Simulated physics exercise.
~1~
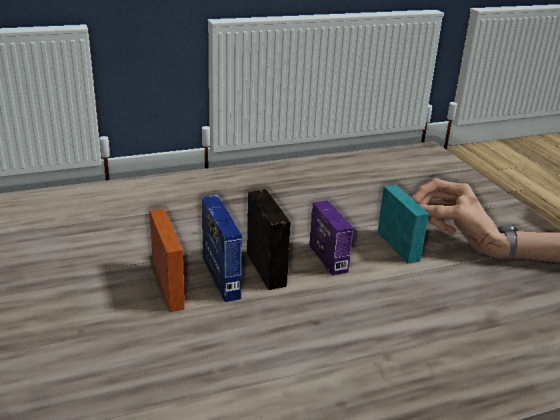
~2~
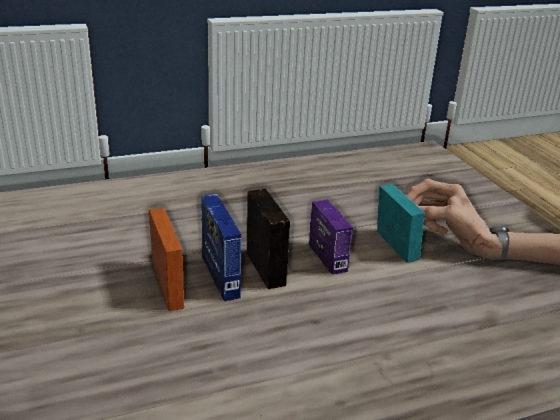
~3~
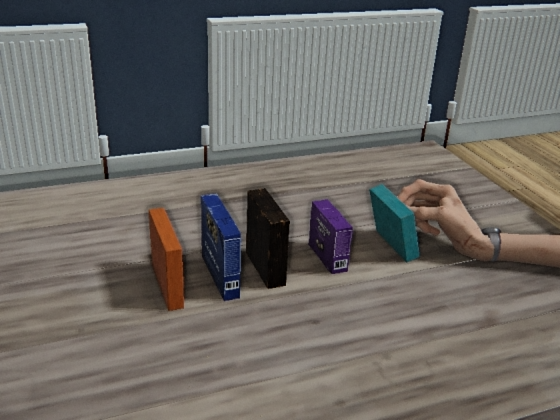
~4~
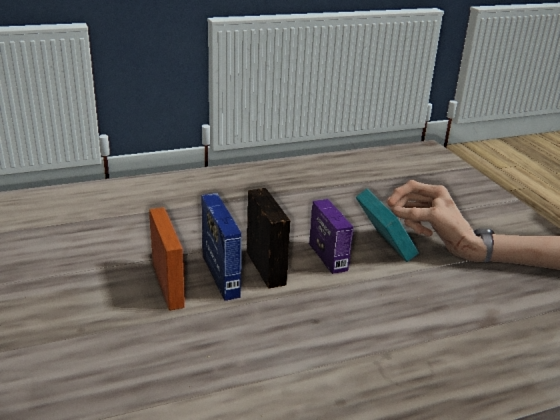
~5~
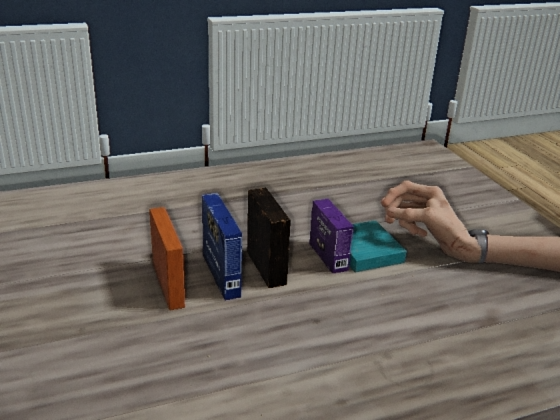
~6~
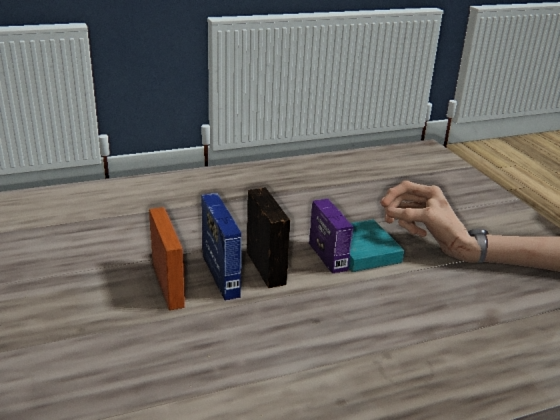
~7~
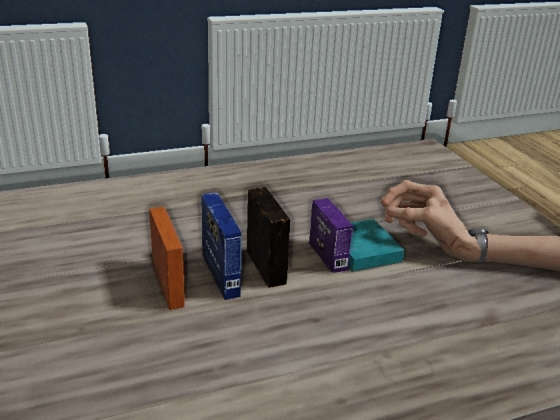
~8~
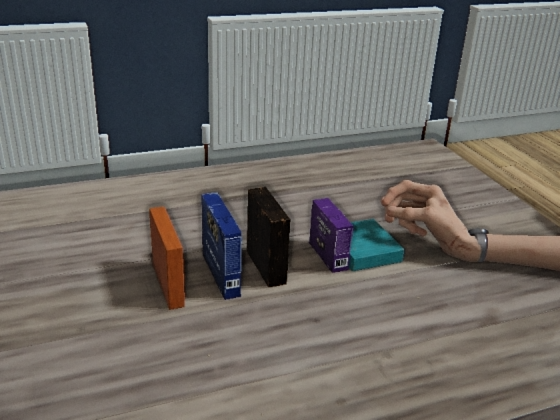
A turquoise block toppled to the left when a hand tipped it over, landing flat just beside a small purple packet. The purple packet, black board, blue packet and orange block all stayed standing in their line, while the hand hovered nearby.
